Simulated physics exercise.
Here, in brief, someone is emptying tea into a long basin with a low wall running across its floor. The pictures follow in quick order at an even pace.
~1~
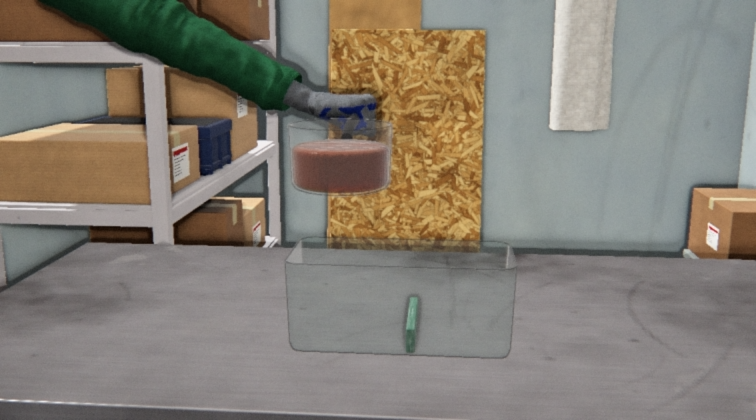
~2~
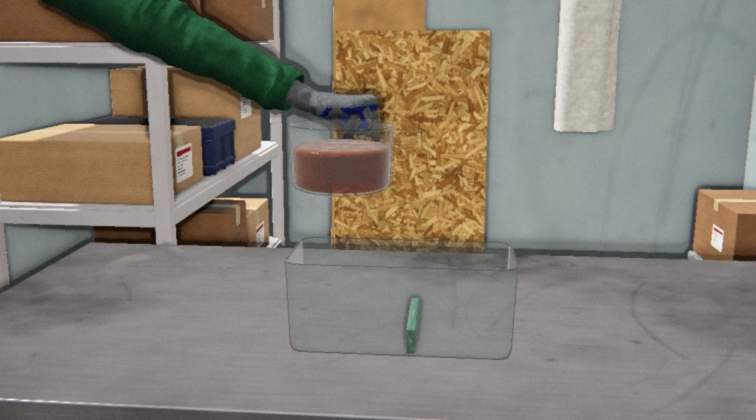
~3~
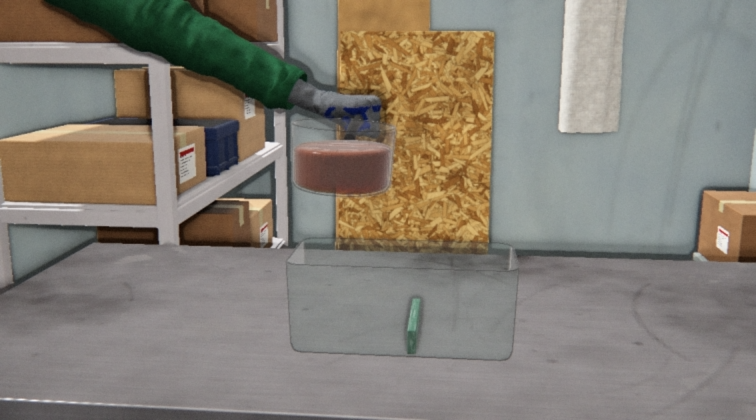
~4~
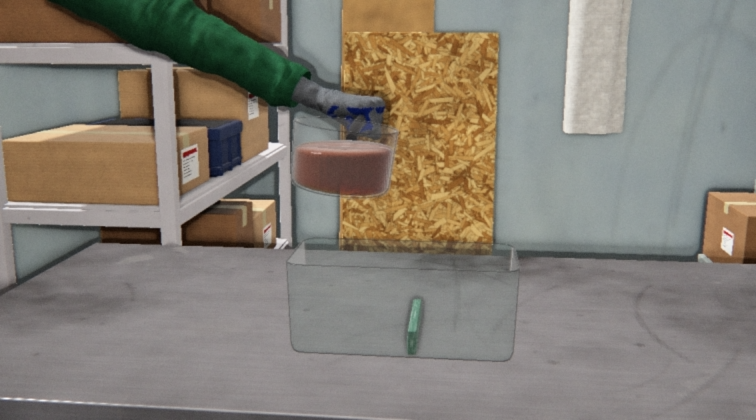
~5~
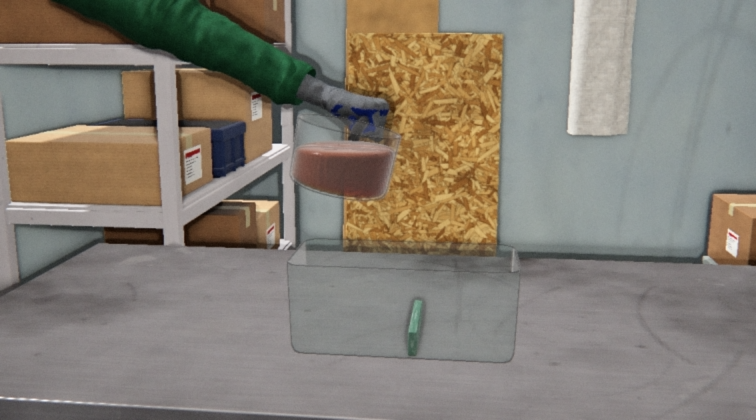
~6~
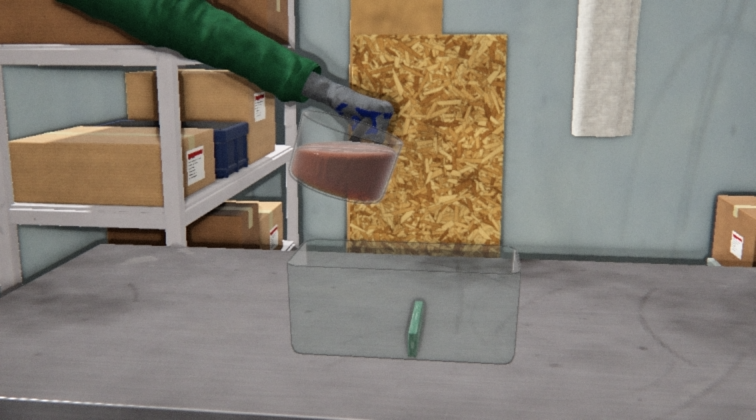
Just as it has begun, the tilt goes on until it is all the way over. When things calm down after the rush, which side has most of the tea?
Most of it is on the right.
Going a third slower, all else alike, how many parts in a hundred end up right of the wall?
It comes to some 75 per cent.
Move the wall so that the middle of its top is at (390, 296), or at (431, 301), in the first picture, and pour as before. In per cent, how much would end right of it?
About 95 per cent on the first try, and 45 per cent on the second.
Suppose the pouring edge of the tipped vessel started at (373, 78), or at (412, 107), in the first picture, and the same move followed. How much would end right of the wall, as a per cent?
Close to 65 in a hundred, then close to 80 in a hundred.
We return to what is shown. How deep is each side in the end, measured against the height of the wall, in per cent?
Left: About 30; right: About 100.
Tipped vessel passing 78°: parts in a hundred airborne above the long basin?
Roughly 30 %.
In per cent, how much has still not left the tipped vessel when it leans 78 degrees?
It still holds around 60 per cent there.
A moment on, the tilt is 78° and 62 per cent is still to pour, 0 is left of the wall and 6 right of it.
Next, the tilt is 105° and 13 per cent is still to pour, 12 is left of the wall and 63 right of it.
Then the tilt is 106° and 1 per cent is still to pour, 22 is left of the wall and 74 right of it.
Later the tilt is 106° and 0 per cent is still to pour, 26 is left of the wall and 74 right of it.
Finally, 26 per cent lies left of the wall, 73 right of it and 1 outside.
